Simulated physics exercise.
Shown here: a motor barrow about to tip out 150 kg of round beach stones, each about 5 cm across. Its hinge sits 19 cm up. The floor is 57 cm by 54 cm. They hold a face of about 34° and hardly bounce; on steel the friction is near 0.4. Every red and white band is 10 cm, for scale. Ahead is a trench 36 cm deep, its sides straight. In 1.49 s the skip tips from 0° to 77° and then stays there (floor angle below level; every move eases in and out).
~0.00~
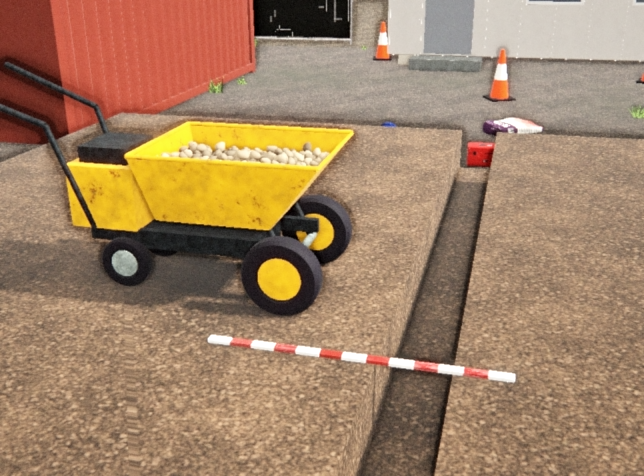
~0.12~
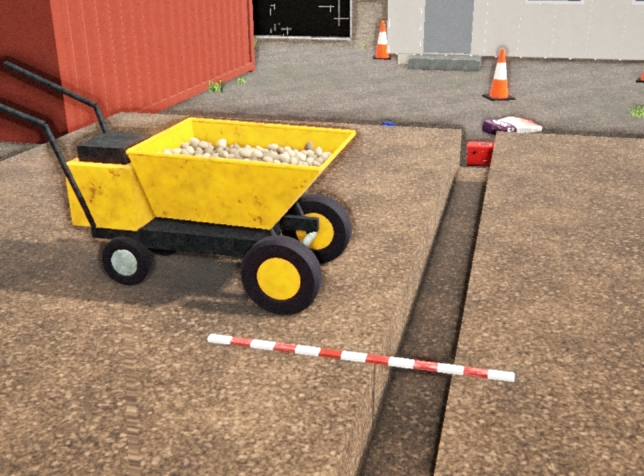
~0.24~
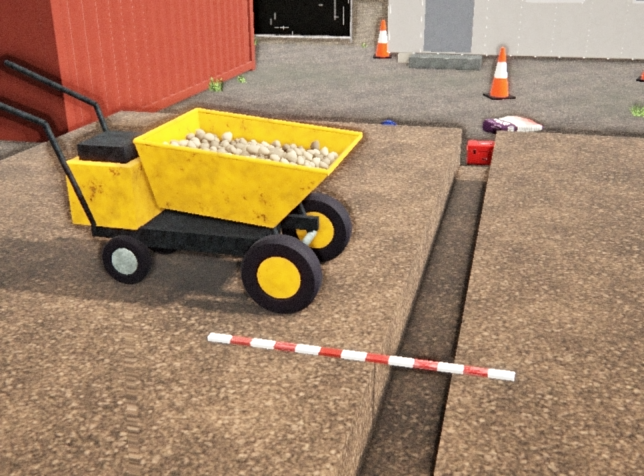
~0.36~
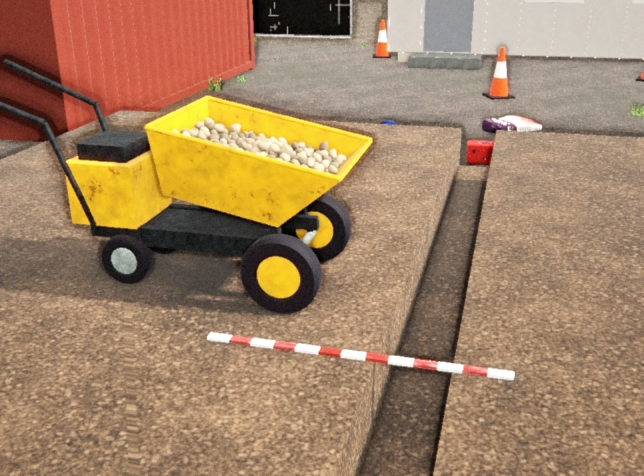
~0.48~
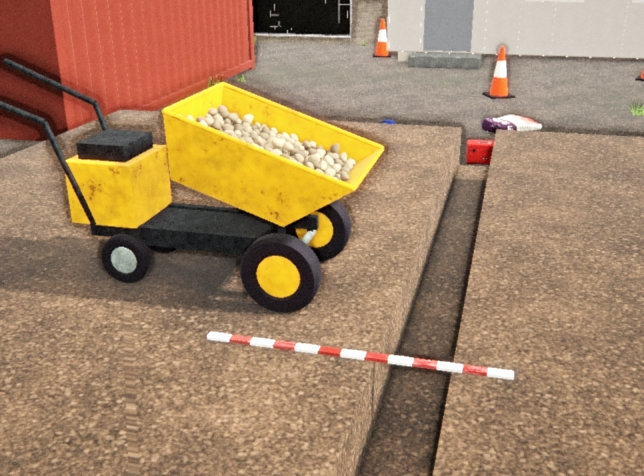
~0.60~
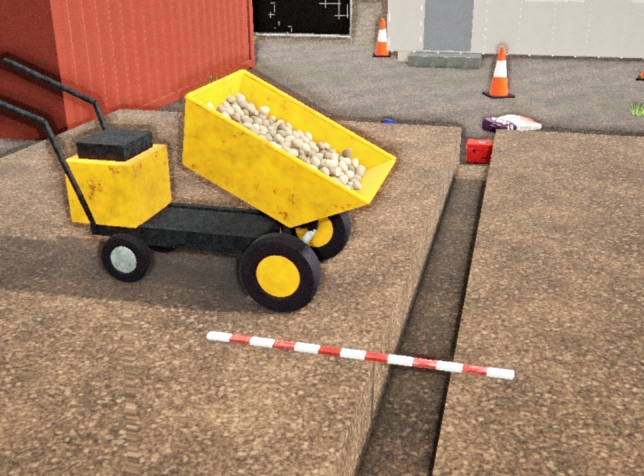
A yellow motor barrow stands beside a trench as its stone-filled skip tilts down toward the right.
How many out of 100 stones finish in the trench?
About 74 of them.
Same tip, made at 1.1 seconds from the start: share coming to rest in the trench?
Around 70 per cent would end in the trench.
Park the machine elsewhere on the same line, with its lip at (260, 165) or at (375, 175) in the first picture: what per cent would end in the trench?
The first gives about 75 percent and the second about 10 percent.
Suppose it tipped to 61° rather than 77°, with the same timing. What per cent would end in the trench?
Close to 70 per cent then.
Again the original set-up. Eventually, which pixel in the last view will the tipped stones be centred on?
Roughly (443, 341), I'd say.
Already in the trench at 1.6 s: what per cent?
At that moment: Approx. 50 %.
After 1.1 s the floor is at 65°; 99 % in the skip, 1 % in the trench; the foremost stones are at (427, 260).
After 1.6 s the floor is at 77°; 31 % in the skip, 49 % in the trench, 20 % past the trench; the foremost stones are at (560, 297).
After 1.9 s the floor is at 77°; 6 % in the skip, 68 % in the trench, 26 % past the trench; the foremost stones are past the picture's edge.
After 3.9 s the floor is at 77°; 0 % in the skip, 74 % in the trench, 26 % past the trench; the foremost stones are past the picture's edge.
